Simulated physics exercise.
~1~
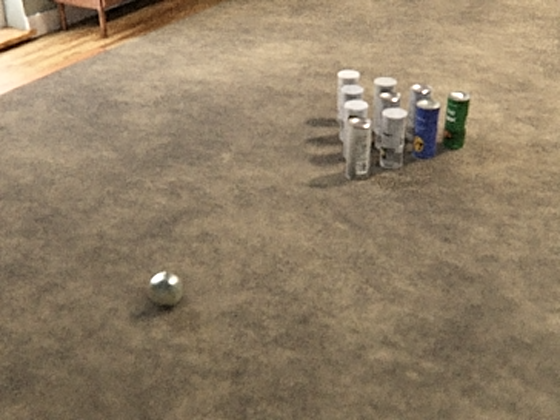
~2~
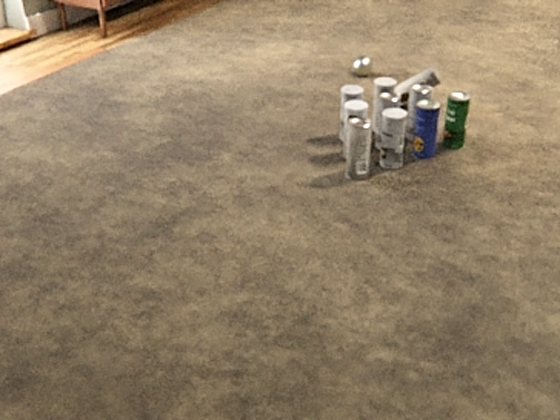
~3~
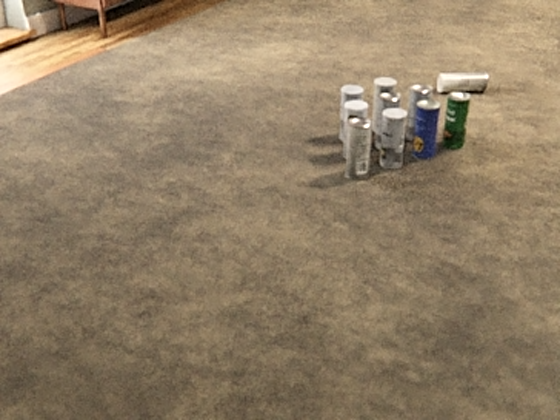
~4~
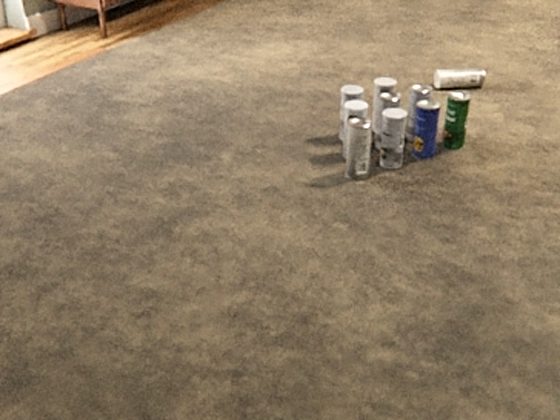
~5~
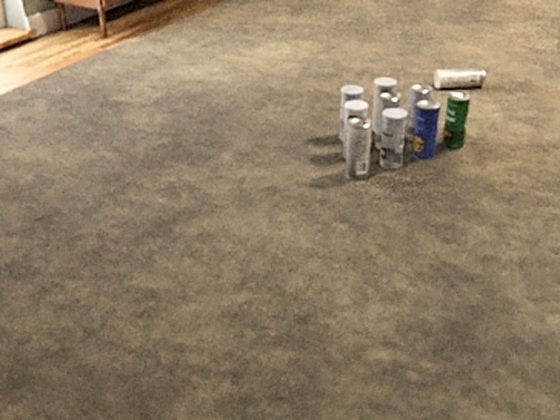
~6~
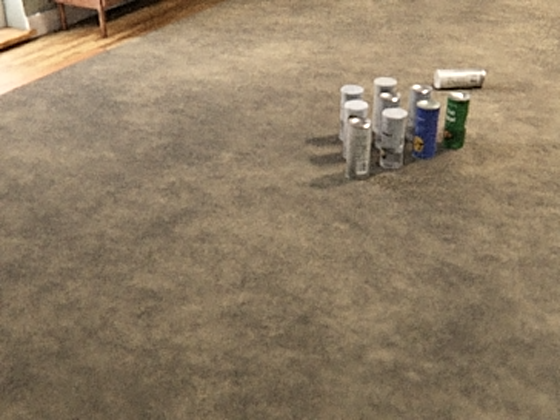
A shiny metal ball rolls across a mottled brown carpet toward a tight wedge of tall canisters, mostly pale, with one blue and one green. It travels up and to the right, reaching the far left corner of the group. The pale canister standing there is knocked out of place and tips over to the right behind the others, while the ball carries on past and out of sight. The toppled canister comes to rest on its side beyond the green one. The rest, including the blue and green canisters, remain standing where they were.
